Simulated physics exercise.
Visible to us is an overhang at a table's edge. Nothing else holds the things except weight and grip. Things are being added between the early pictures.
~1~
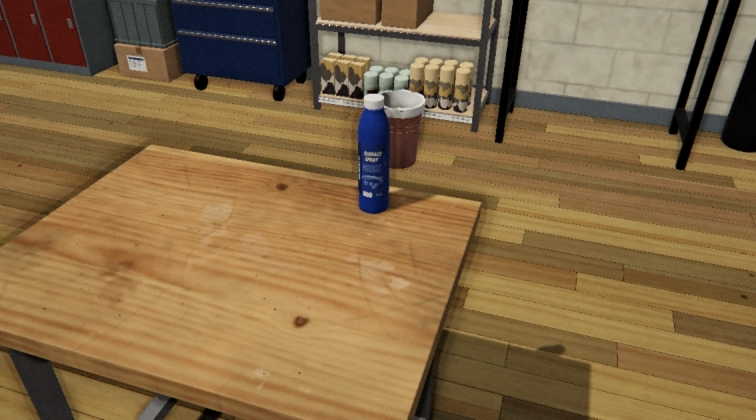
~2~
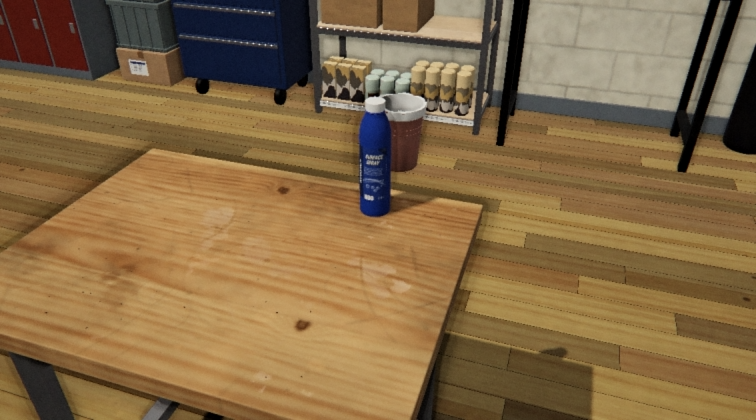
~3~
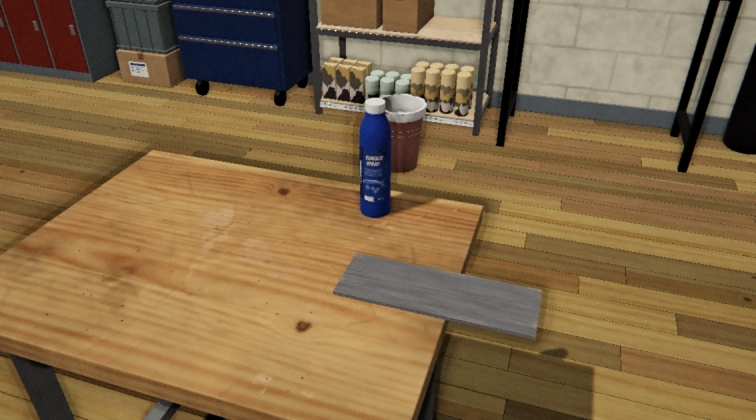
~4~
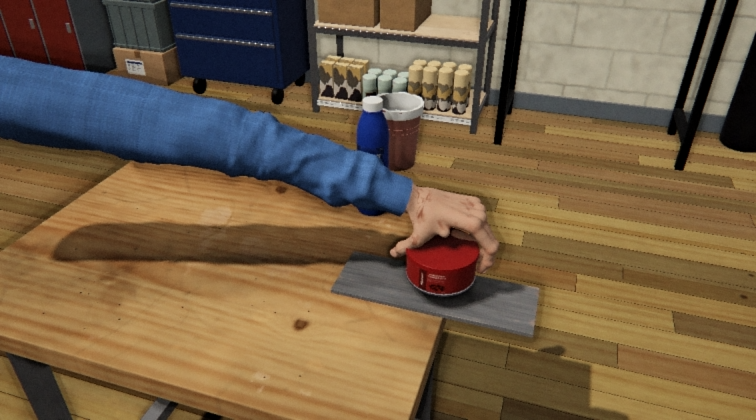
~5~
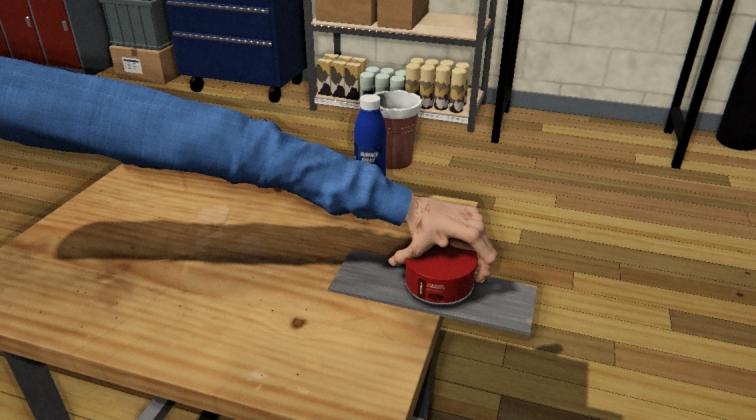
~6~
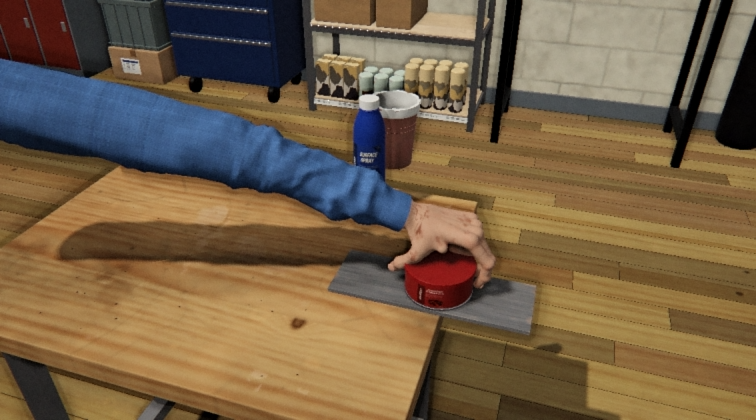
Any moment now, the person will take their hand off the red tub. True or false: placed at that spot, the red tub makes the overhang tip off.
False.
Then, 0.20 s past the last view, nothing moves.
Then, 0.50 s past the last view, red tub resting near (439, 275).
Finally, all 3 still in place. Final places as the last picture's camera would see them, red tub near (439, 275). The board holds.
